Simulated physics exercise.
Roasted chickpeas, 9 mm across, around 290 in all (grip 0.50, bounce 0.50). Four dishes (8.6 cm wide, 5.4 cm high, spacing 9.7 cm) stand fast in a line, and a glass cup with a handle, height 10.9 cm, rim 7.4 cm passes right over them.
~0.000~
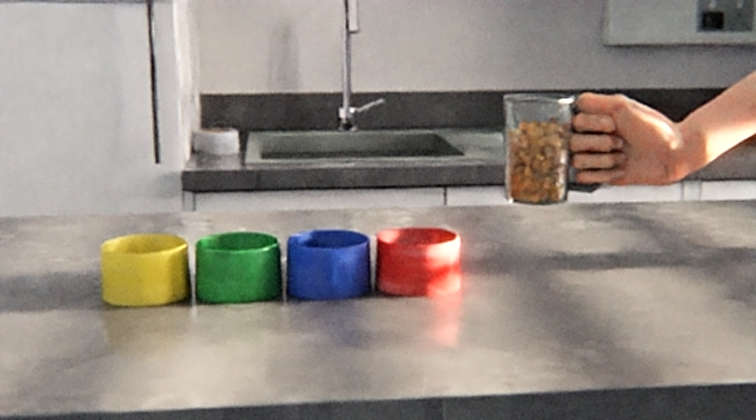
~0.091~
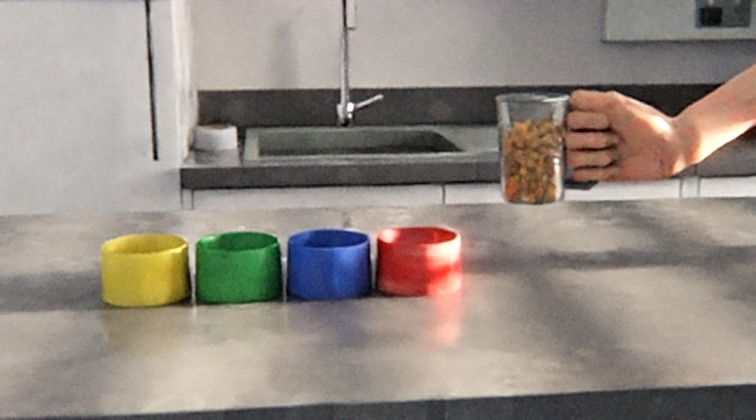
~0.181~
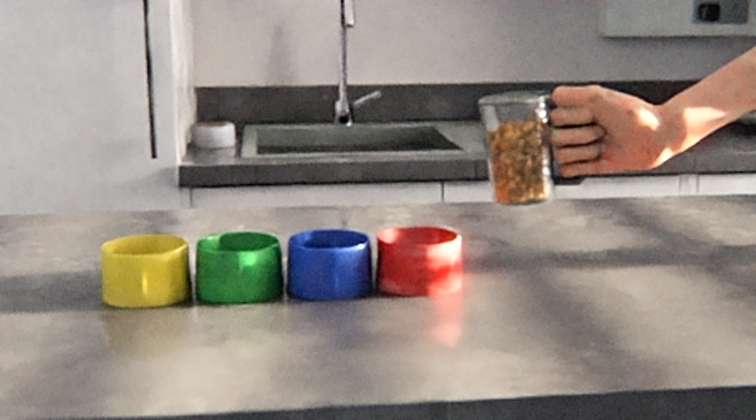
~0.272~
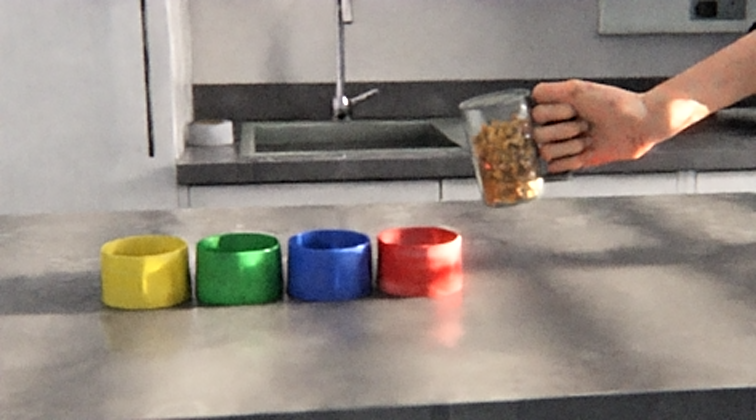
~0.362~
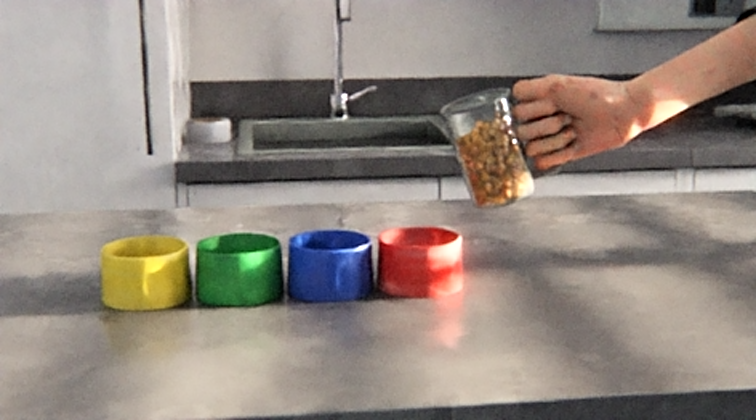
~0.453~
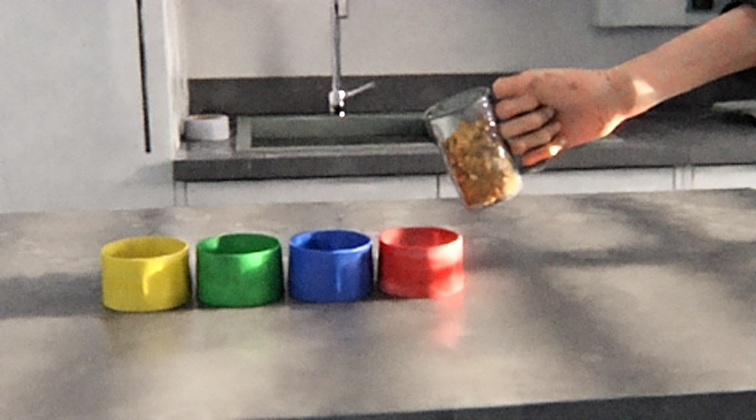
A hand moves a glass cup of roasted chickpeas left, tilting it toward four colored dishes.
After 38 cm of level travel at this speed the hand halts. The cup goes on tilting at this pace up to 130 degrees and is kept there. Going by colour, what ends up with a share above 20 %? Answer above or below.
Red dish: Below; blue dish: Below; green dish: Below; yellow dish: Above; on the counter: Below.
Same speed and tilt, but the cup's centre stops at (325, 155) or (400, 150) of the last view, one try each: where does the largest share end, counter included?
Most goes to: Green, then blue.
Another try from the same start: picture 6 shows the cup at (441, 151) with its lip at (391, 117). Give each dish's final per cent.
Red 0, blue 0, green 0, yellow 100.
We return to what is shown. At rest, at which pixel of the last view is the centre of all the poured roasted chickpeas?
At about (139, 272).
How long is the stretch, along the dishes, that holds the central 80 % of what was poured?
Some 6 cm.
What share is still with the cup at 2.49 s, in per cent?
About 0 per cent.
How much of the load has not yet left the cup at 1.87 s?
Some 95 per cent of the load.
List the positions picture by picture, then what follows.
Cup at (538, 149), tilt 0 degrees, lip at (506, 99), moved 0.0 cm; middle of the pieces at (536, 165); red dish at (418, 237); blue dish at (329, 240); green dish at (238, 242); yellow dish at (145, 245), in the first frame.
Cup at (533, 148), tilt 2 degrees, lip at (499, 100), moved 0.6 cm; middle of the pieces at (531, 164), in the second frame.
Cup at (519, 149), tilt 7 degrees, lip at (480, 103), moved 2.2 cm; middle of the pieces at (519, 164), in the third frame.
Cup at (504, 149), tilt 12 degrees, lip at (461, 108), moved 3.9 cm; middle of the pieces at (505, 165), in the fourth frame.
Cup at (490, 150), tilt 18 degrees, lip at (442, 113), moved 5.5 cm; middle of the pieces at (492, 165), in the fifth frame.
Cup at (475, 150), tilt 23 degrees, lip at (424, 118), moved 7.2 cm; middle of the pieces at (479, 165); red dish at (420, 238); blue dish at (330, 241); green dish at (239, 245); yellow dish at (145, 248). Its pace works out near 60 degrees a second; the hand travels 18 cm a second, in the sixth frame.
After 1.30 s, tilt 73 degrees; cup holds 100 %.
After 1.87 s, tilt 106 degrees; cup holds 95 %, yellow 5 %.
After 2.49 s, tilt 130 degrees; cup holds 0 %, yellow 95 %.
In the end, at 3.1 s, red 0 %, blue 0 %, green 0 %, yellow 95 %, counter 5 %.
